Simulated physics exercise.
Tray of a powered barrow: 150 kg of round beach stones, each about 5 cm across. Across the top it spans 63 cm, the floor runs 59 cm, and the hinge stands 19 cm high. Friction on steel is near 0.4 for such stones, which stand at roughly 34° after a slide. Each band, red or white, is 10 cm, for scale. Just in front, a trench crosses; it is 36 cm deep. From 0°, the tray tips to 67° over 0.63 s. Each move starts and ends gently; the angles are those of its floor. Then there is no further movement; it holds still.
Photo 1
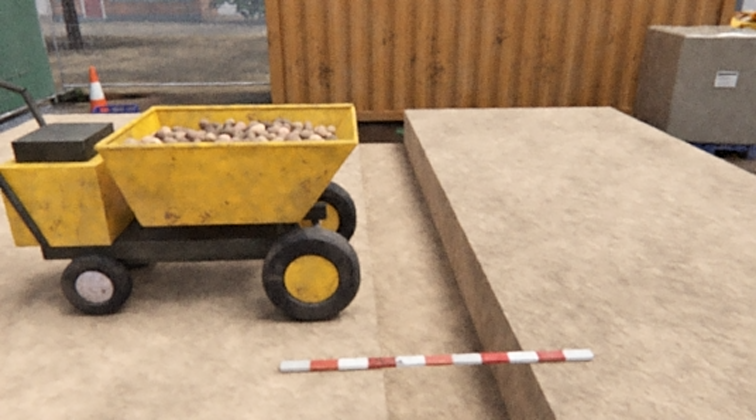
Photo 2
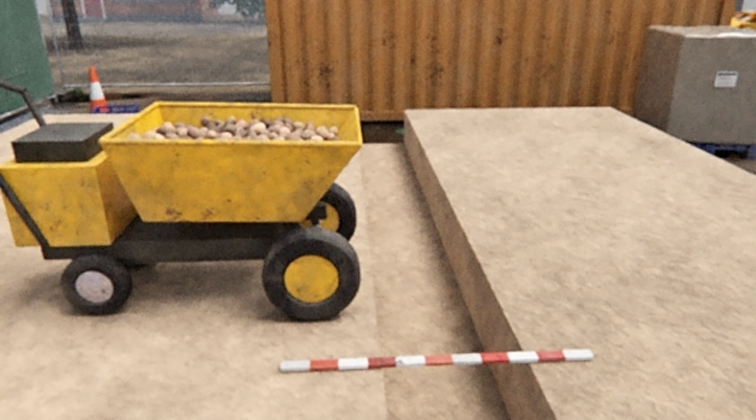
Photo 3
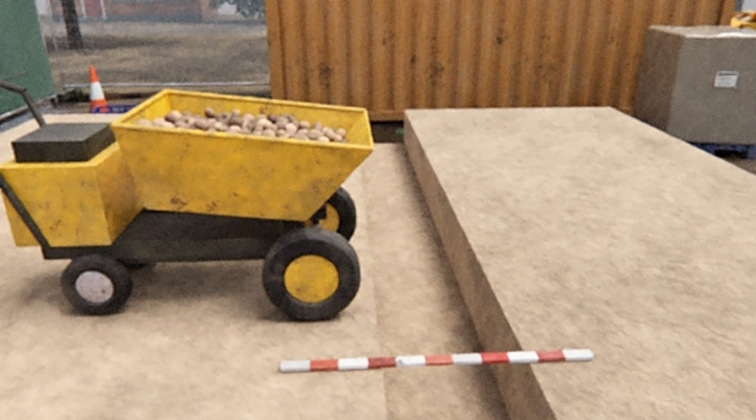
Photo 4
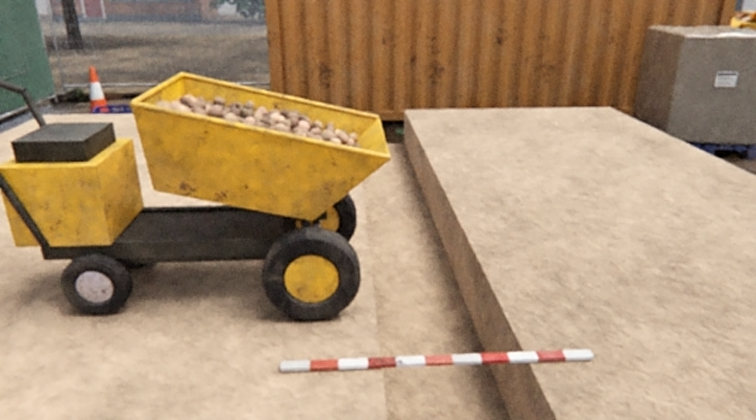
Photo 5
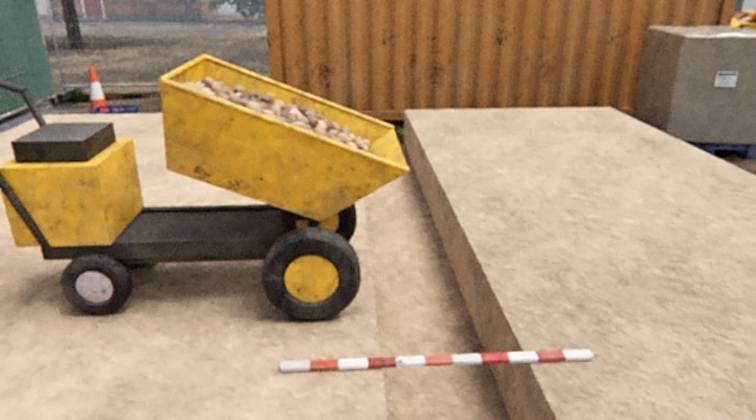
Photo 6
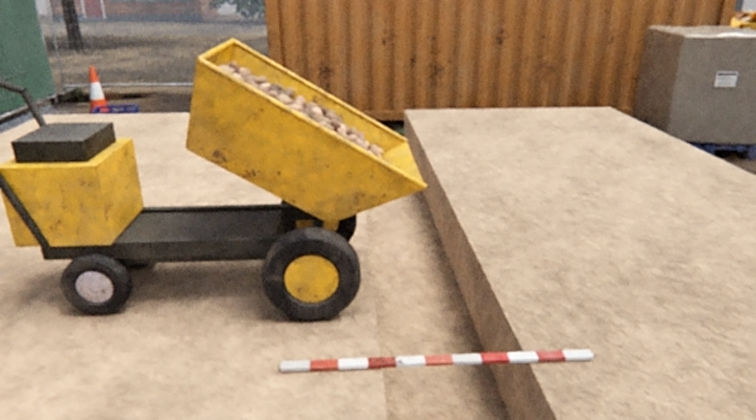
Yellow powered barrow standing still while its tray of stones tilts steeply to the right, back end rising, beside a trench.
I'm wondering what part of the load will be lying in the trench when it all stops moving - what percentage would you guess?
I would guess about 45 per cent.
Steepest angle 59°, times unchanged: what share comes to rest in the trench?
In that case near 35 per cent.
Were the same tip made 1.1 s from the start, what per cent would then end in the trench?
Then some 60 per cent would.
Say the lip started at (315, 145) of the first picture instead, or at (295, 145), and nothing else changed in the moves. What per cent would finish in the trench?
70 and 85 %.
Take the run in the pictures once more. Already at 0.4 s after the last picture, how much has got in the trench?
About 10 per cent by then.
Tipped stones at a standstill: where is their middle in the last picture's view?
Somewhere around (507, 272) in the last picture.
Then, 0.2 s after the last picture the floor is at 56°, 100 % in the tray; the foremost stones are at (429, 209).
Then, 0.4 s after the last picture the floor is at 67°, 79 % in the tray, 12 % in the trench, 10 % past the trench; the foremost stones are at (528, 275).
Then, 0.8 s after the last picture the floor is at 67°, 26 % in the tray, 20 % in the trench, 54 % past the trench; the foremost stones are at (694, 269).
Then, 2.7 s after the last picture the floor is at 67°, 0 % in the tray, 45 % in the trench, 55 % past the trench; the foremost stones are past the picture's edge.
